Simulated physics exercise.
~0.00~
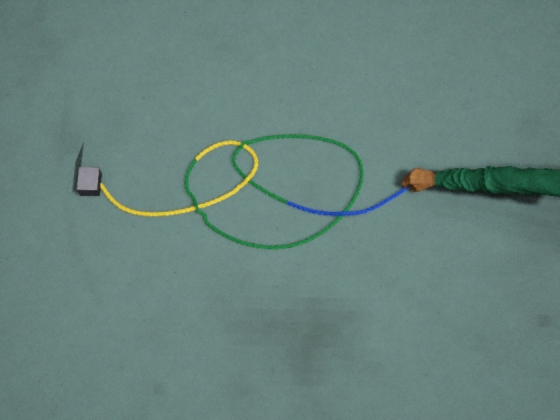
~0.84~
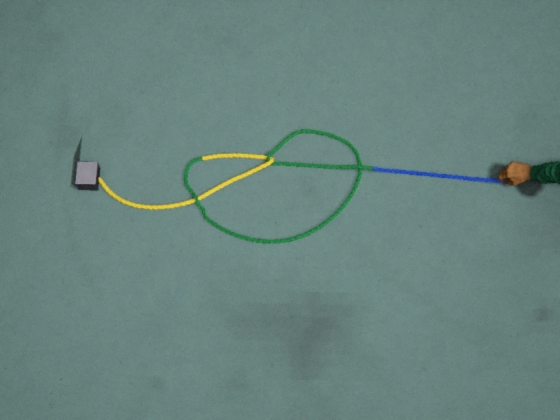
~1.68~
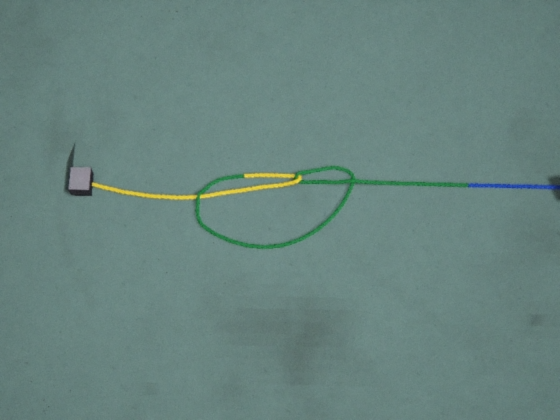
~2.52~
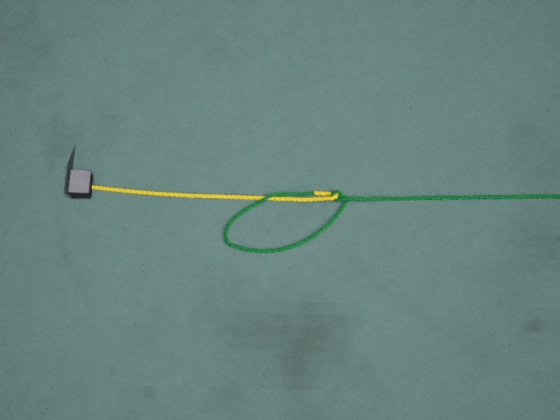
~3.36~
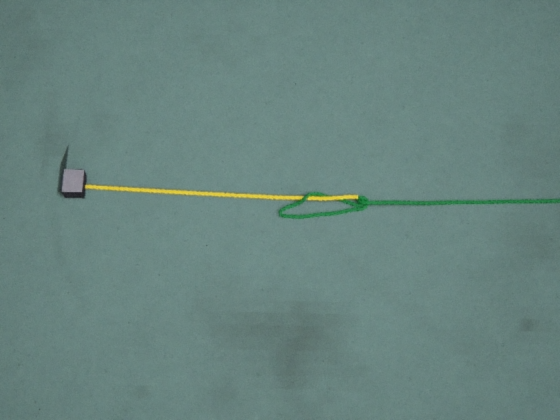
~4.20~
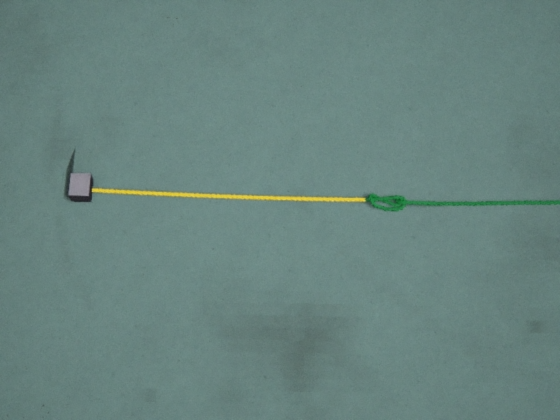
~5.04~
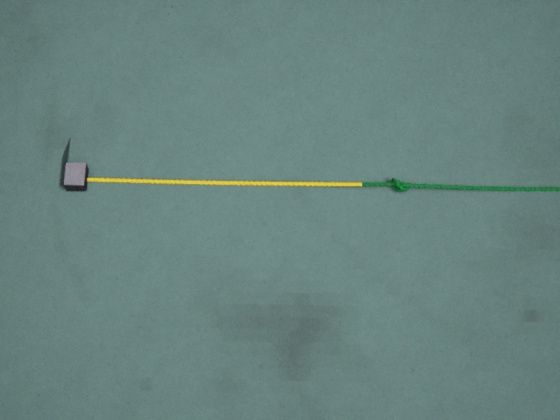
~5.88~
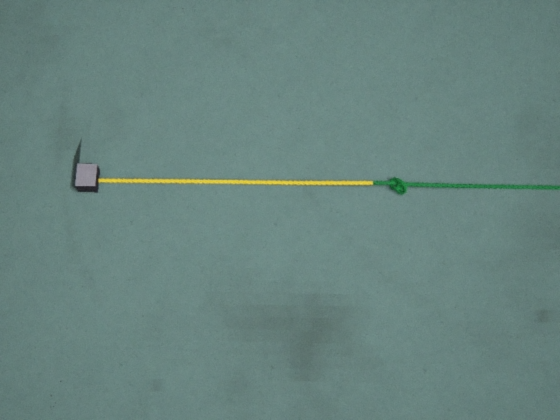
To begin with, a rope coloured yellow, green and blue lies in overlapping loops on a grey-green floor, its left end fixed to a small block and its right end held by a hand in a green sleeve. The hand draws the blue end to the right and passes out of view. The loops narrow and flatten as the yellow stretch straightens, leaving one green loop hanging below the line. That loop shrinks to a small twist right of the yellow section. Finally it tightens into a compact green knot, which stays in the taut, nearly straight rope.
